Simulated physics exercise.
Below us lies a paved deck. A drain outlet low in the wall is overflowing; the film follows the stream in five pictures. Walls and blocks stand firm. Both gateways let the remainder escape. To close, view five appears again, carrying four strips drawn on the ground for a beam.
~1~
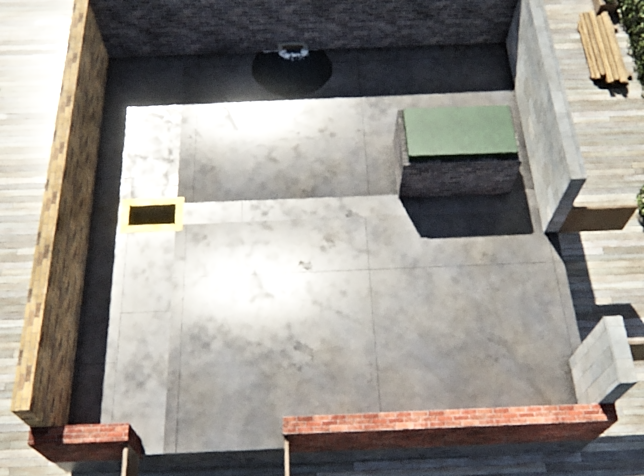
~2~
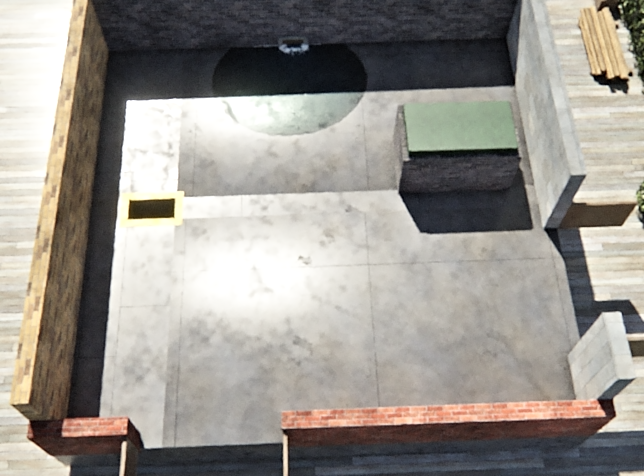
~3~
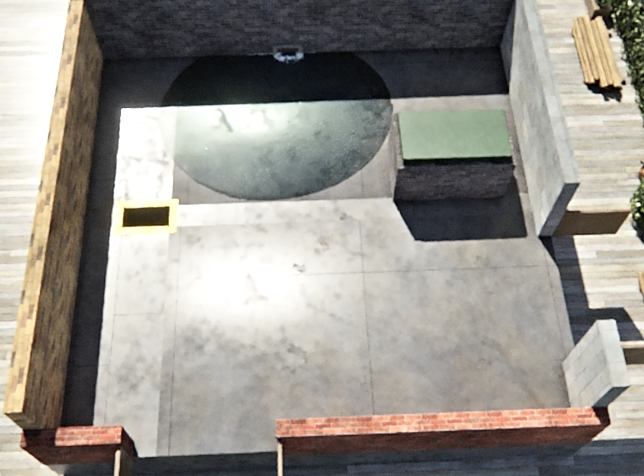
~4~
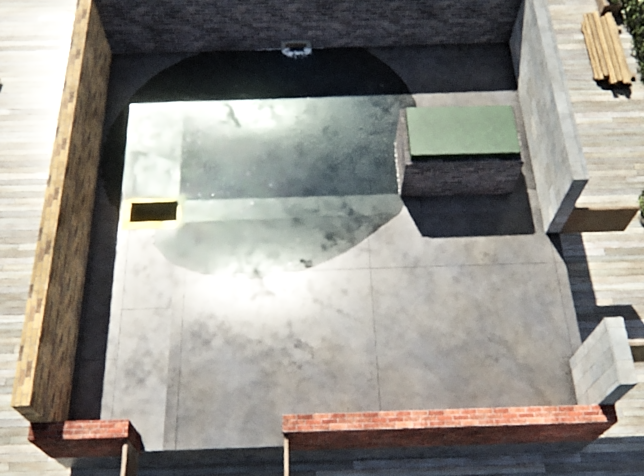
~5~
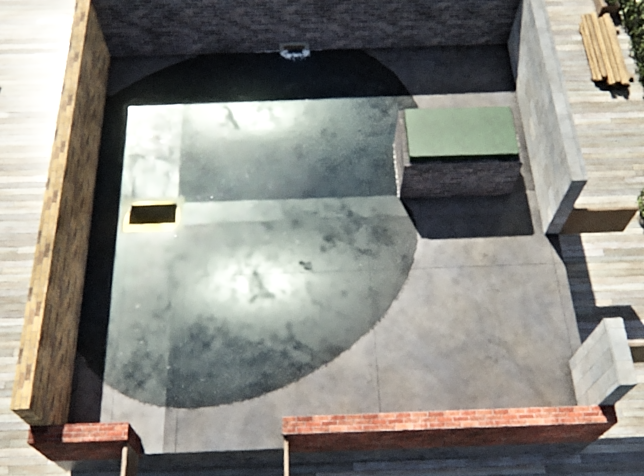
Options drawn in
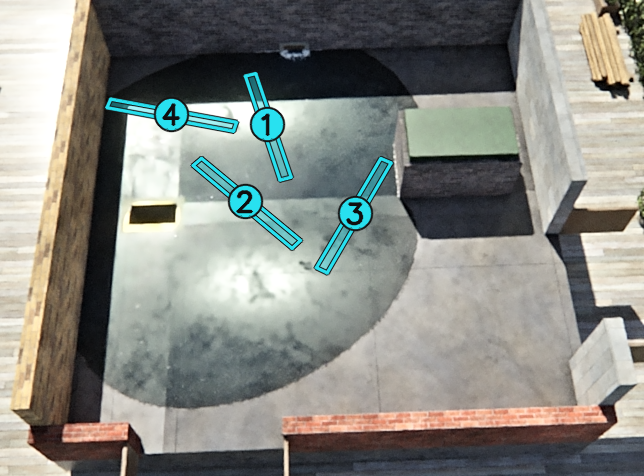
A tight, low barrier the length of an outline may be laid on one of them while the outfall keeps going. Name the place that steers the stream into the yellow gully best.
The best position is 3.
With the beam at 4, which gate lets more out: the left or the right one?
The left gate.
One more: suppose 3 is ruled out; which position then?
That would be 2.
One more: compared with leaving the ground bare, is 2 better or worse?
Worse.
On the marked copy, 1 from (250, 74) to (285, 178); 2 from (197, 161) to (296, 244); 3 from (321, 270) to (385, 160); 4 from (108, 103) to (235, 126).
If 1 is chosen, about 7 % of the stream runs into the yellow gully, about 92 % out by the gates.
If 2 is chosen, about 15 % of the stream runs into the yellow gully, about 82 % out by the gates.
If 3 is chosen, about 21 % of the stream runs into the yellow gully, about 78 % out by the gates.
If 4 is chosen, about 9 % of the stream runs into the yellow gully, about 87 % out by the gates.
